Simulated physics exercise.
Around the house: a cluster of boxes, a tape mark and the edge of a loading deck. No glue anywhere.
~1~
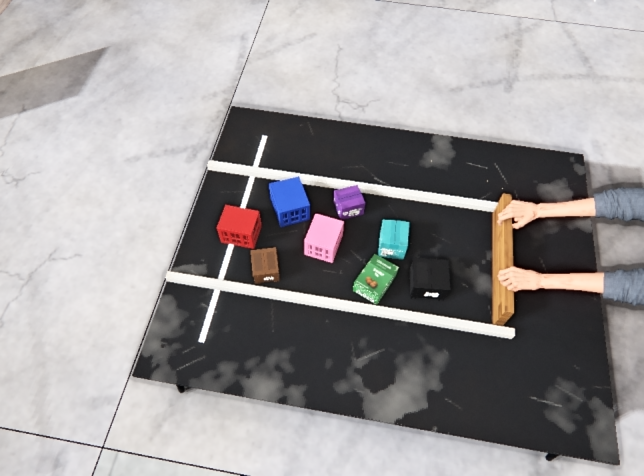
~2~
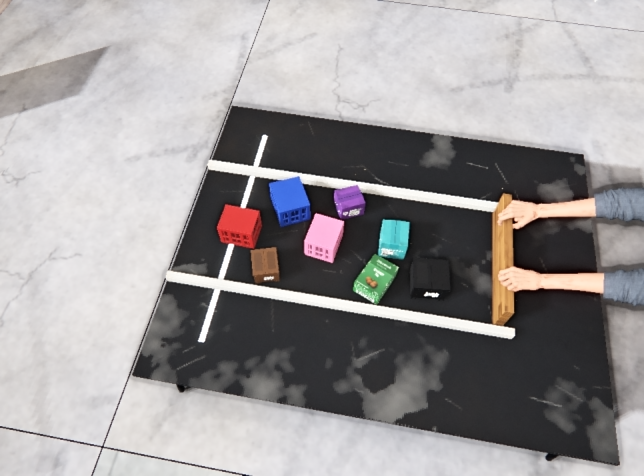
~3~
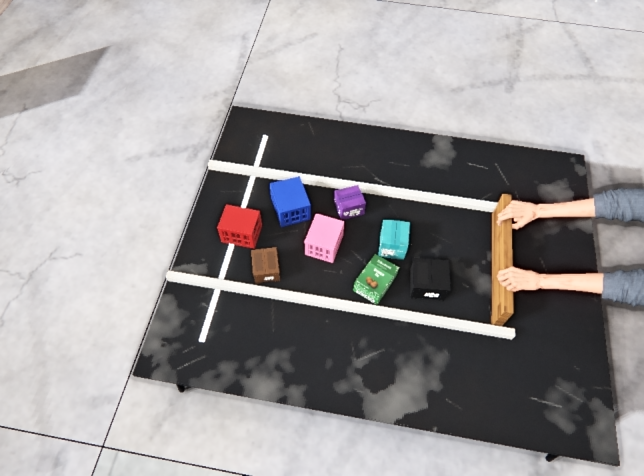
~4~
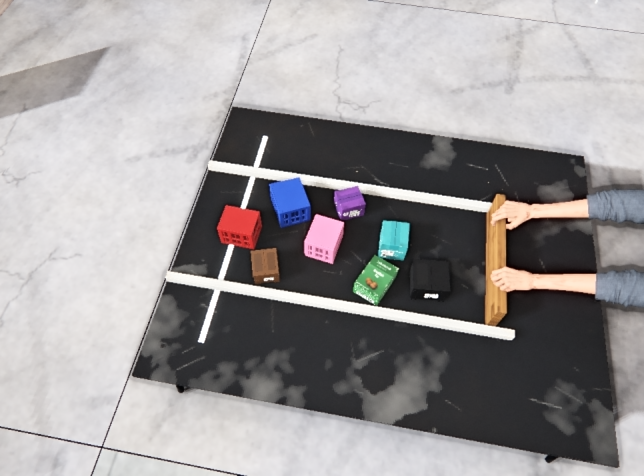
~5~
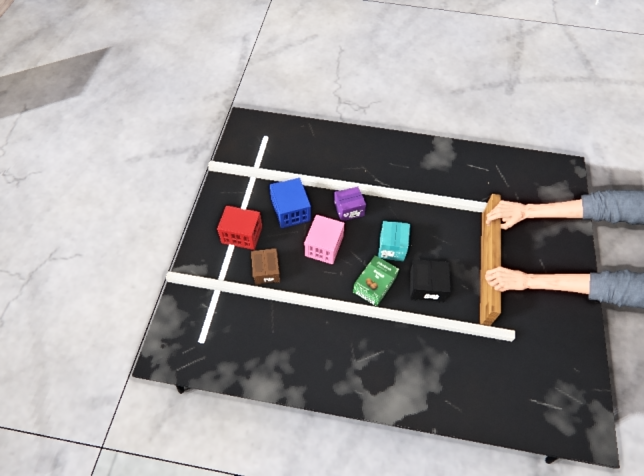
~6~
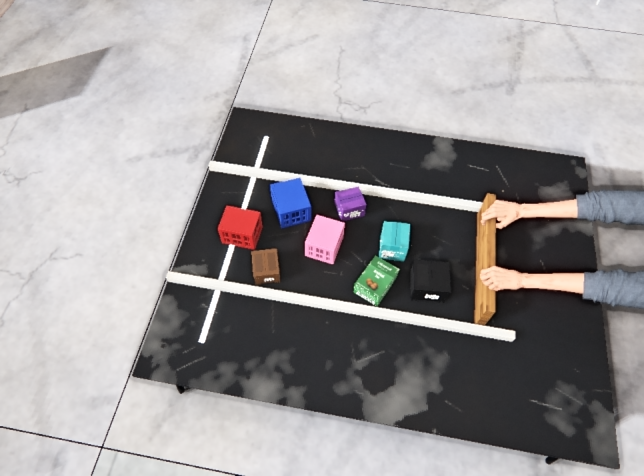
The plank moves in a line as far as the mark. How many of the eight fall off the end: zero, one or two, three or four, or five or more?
As it turns out, the number that fall off is one or two.
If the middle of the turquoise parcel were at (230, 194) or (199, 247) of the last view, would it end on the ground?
In that order, it comes down; falls.
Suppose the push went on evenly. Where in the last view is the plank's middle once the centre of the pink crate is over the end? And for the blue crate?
Its middle is around (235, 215) and around (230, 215).
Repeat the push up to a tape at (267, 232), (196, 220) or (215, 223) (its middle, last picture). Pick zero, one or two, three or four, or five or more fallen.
For each place: None at all; five or over; five or more.
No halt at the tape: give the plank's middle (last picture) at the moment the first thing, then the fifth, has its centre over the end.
First at (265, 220), next at (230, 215).
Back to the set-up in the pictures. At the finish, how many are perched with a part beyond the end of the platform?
3 of them.
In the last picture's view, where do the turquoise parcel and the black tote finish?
Near (226, 214) and (212, 245).
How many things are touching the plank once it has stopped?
In contact: 3.
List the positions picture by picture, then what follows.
In the first picture, red crate (240, 227); brown tote (265, 266); blue crate (290, 202); plank (502, 258); tape (237, 226).
In the second picture, brown tote (266, 266); turquoise parcel (394, 239).
In the third picture, blue crate (290, 202); pink crate (325, 238).
In the fourth picture, red crate (240, 227); purple parcel (350, 203).
In the fifth picture, brown tote (266, 267); green box (376, 281).
In the sixth picture, red crate (241, 228); brown tote (266, 267); blue crate (291, 203); plank (486, 258); tape (238, 227).
A little later, none off yet; red crate at rest near (241, 228); brown tote at rest near (266, 267); blue crate at rest near (291, 203).
Next, none off yet; red crate shifted a little near (236, 226); brown tote shifted about its own width near (236, 261); blue crate shifted a little near (285, 197).
When it is over, the number that fall off is one or two; down, brown tote and red crate.
